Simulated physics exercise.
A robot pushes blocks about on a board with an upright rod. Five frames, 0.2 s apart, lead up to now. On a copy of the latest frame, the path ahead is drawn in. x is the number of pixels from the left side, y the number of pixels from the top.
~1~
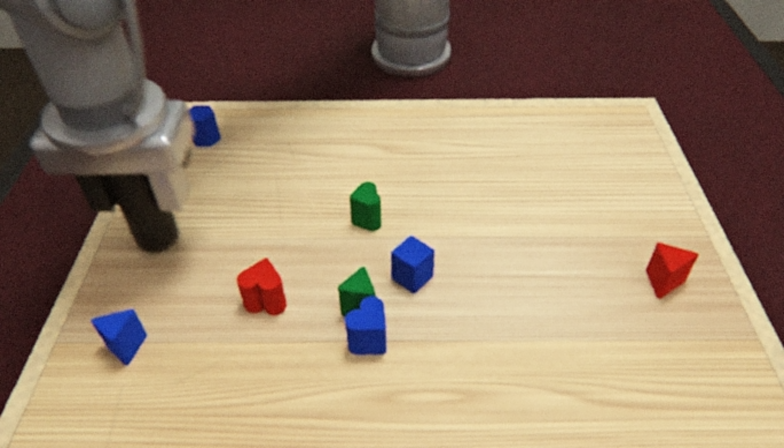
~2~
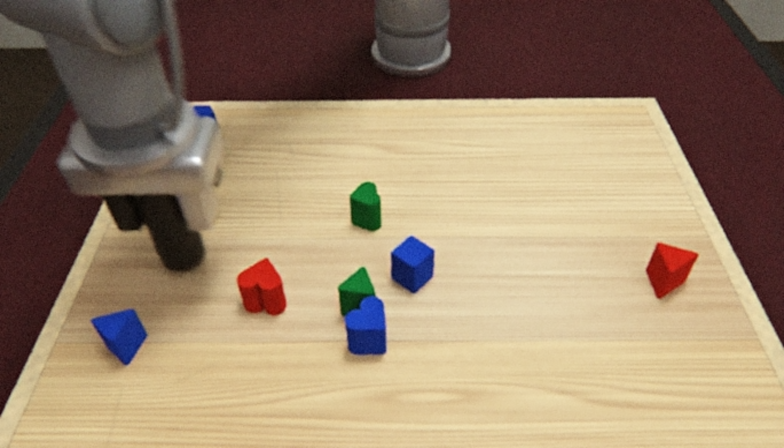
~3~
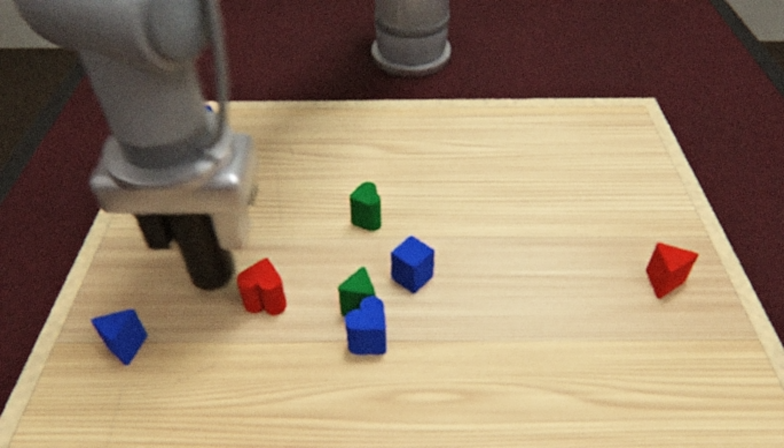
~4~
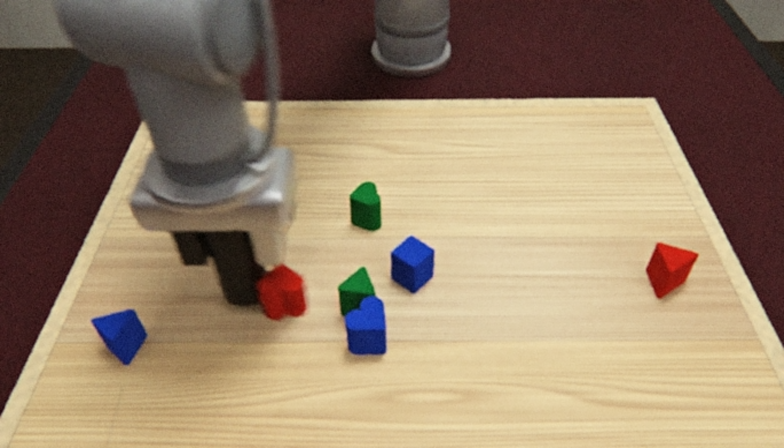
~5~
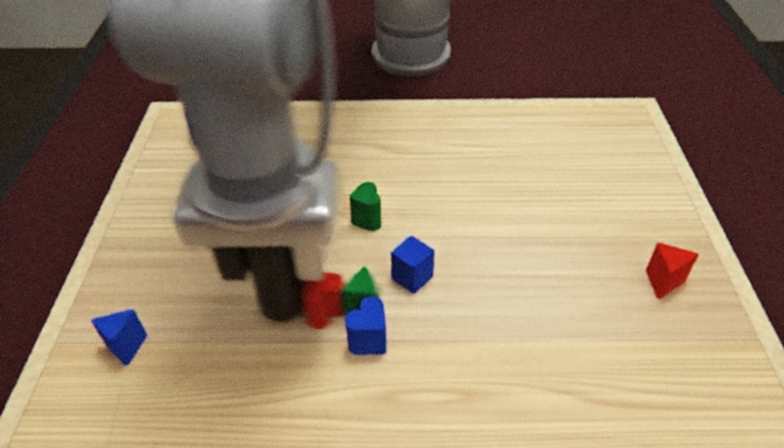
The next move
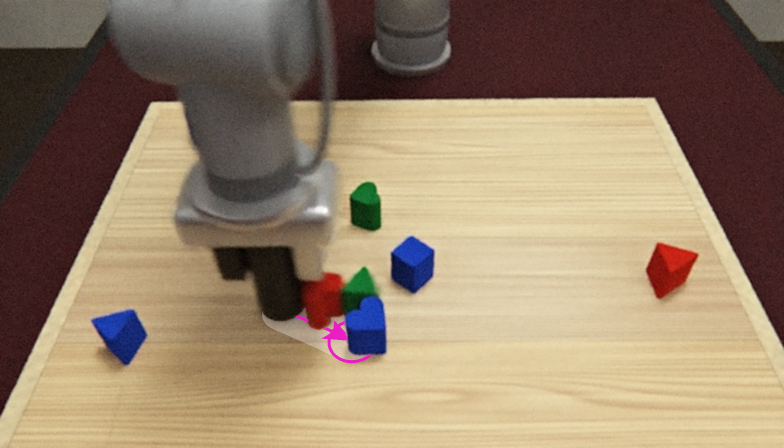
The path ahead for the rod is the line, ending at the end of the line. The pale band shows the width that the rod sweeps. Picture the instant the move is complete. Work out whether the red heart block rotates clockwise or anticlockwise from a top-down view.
From above, the red heart block will be seen to turn anti-clockwise.
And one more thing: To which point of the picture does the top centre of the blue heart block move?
My best guess is (398, 322).
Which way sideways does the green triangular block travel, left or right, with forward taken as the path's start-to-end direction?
The shift is leftward.
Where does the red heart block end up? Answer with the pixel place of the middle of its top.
My prediction: (378, 288).
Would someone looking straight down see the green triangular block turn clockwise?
No.
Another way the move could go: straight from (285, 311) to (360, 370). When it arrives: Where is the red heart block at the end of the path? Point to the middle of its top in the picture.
I predict (351, 290).
Drawn move, from (285, 311) directly to (353, 341).
On the path given first. Halfway along, rod (318, 318); red heart block (356, 290), turned 20° anticlockwise; green triangular block (390, 282), turned 30° anticlockwise.
At the end, rod (352, 333); red heart block (378, 288), turned 50° anticlockwise; green triangular block (407, 278), turned 35° anticlockwise; blue heart block (398, 322), turned 20° clockwise; blue four-sided block still.
